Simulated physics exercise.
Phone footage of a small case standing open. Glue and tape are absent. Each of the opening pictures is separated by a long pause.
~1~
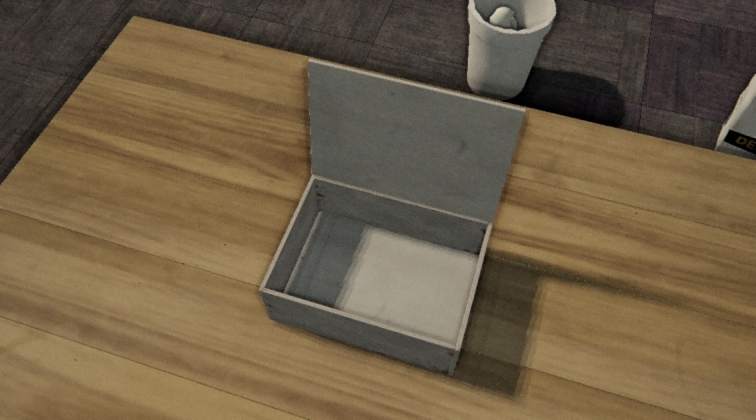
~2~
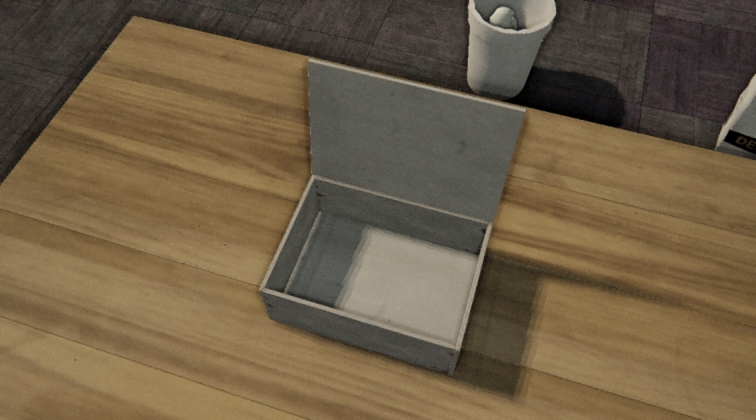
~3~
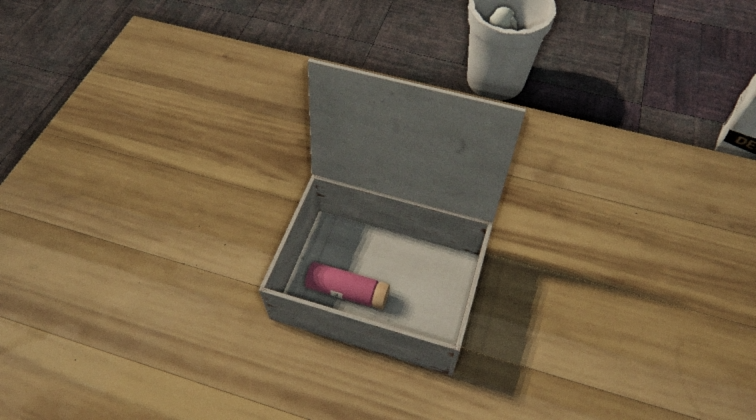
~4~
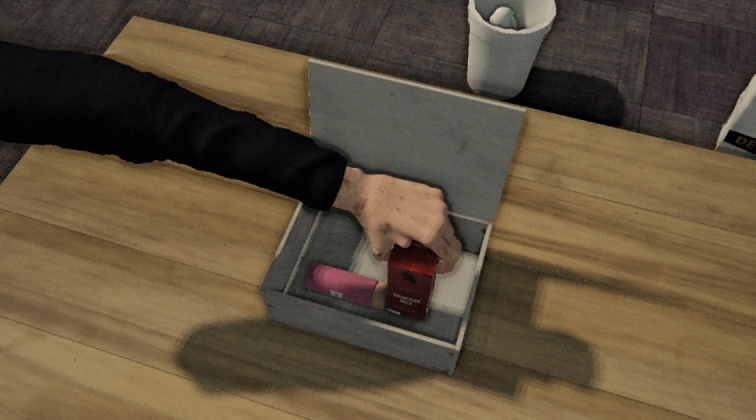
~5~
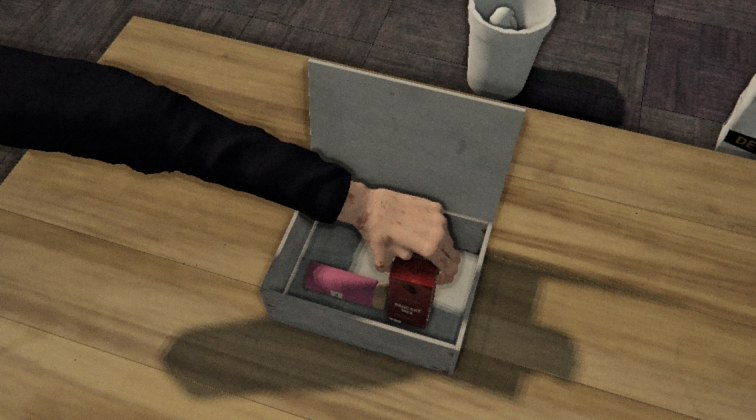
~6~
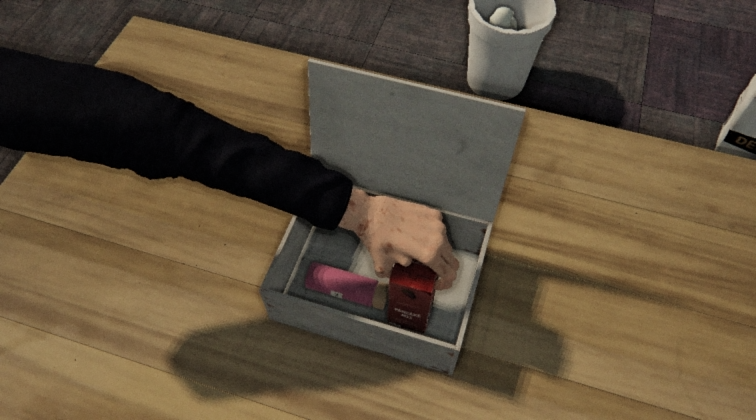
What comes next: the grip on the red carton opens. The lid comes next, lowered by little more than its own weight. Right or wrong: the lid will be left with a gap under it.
Right.
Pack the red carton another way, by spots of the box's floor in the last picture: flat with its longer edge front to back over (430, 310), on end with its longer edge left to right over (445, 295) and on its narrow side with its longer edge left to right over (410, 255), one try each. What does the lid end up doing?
On the first go it comes down fully, on the second it can't shut, and on the third it comes down fully.
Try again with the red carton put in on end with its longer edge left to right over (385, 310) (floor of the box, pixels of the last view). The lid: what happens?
Result: Lid not shut.
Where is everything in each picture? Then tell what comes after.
The last thing is not in view yet, in the first frame.
The last thing is not in view yet, in the second frame.
The last thing is not in view yet; pink shaker (348, 286), in the third frame.
On its way; red carton (413, 278); pink shaker (348, 286), in the fourth frame.
On its way; red carton (414, 287); pink shaker (348, 286), in the fifth frame.
Put in, still held; red carton (413, 293); pink shaker (348, 286), in the sixth frame.
Then, 1.20 s on from there, lid starting down.
Then, 1.60 s on from there, lid 59° above the rim.
Then, 1.80 s on from there, lid 32° above the rim.
In the end, lid 26° above the rim; both unmoved. At the end, from the last picture's camera, red carton near (413, 293).
